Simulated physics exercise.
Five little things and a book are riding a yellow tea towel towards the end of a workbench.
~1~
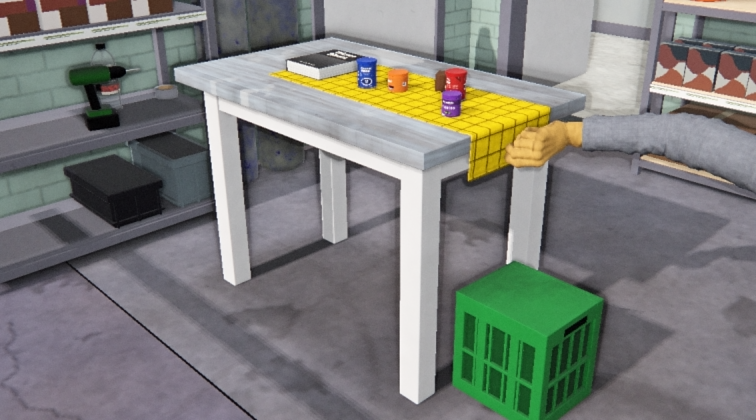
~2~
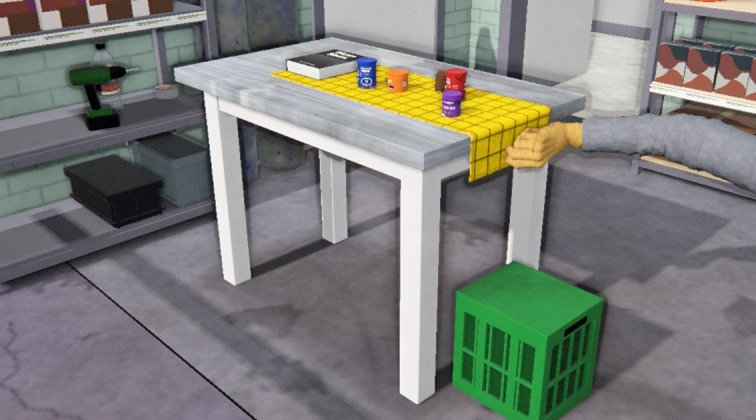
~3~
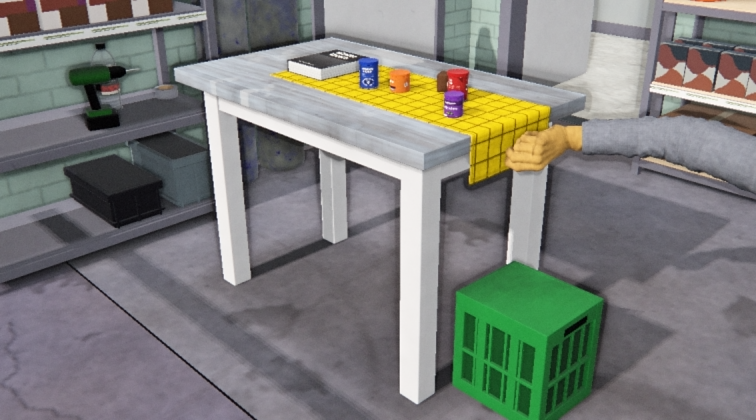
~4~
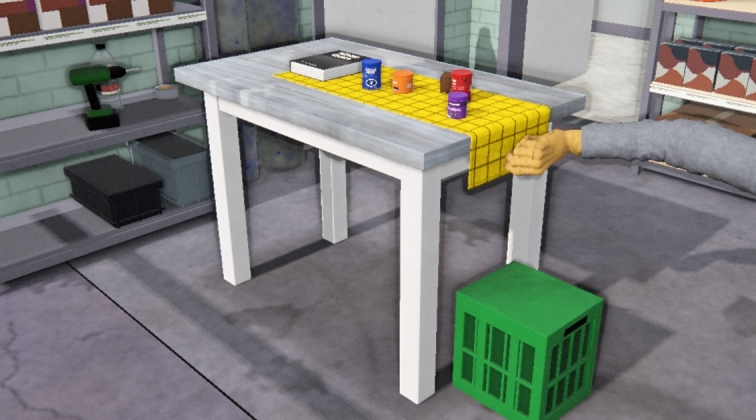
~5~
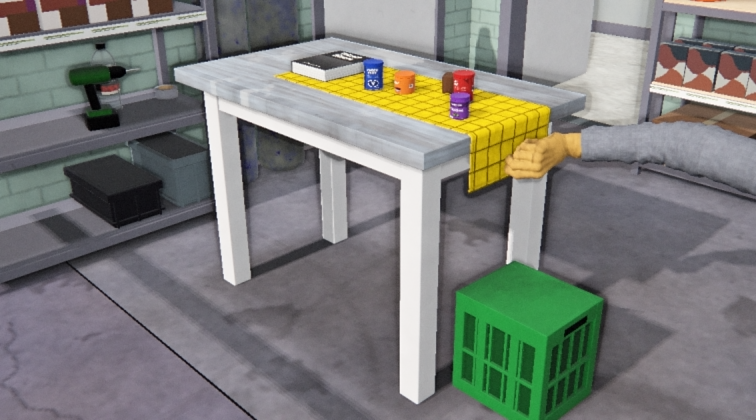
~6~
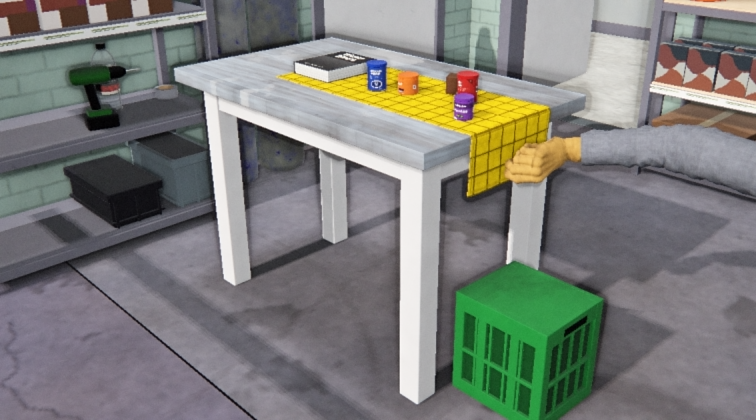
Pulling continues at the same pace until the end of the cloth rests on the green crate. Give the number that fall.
The number is three.
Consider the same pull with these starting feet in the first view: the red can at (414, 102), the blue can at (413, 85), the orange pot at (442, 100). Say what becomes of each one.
I'd say the red can takes a fall, the blue can hangs on, and the orange pot takes a fall.
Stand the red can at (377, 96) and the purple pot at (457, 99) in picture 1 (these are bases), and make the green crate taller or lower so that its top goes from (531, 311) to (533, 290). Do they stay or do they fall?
The red can keeps its place on top, the purple pot is carried off.
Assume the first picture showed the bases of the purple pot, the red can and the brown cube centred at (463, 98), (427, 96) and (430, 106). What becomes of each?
In the end the purple pot gets dislodged, while the red can gets dislodged and the brown cube gets dislodged.
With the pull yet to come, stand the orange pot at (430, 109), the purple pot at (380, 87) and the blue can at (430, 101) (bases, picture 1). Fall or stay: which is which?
My call: The orange pot takes a tumble; the purple pot hangs on; the blue can takes a tumble.
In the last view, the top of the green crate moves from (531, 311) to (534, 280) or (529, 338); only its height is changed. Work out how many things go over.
Counts: 2 / 4.
Early on, hem near (506, 251); purple pot and red can gone.
Midway, hem on the crate; purple pot, red can and brown cube gone.
Finally, hem on the crate; purple pot, red can and brown cube gone. The count of fallen things is three.
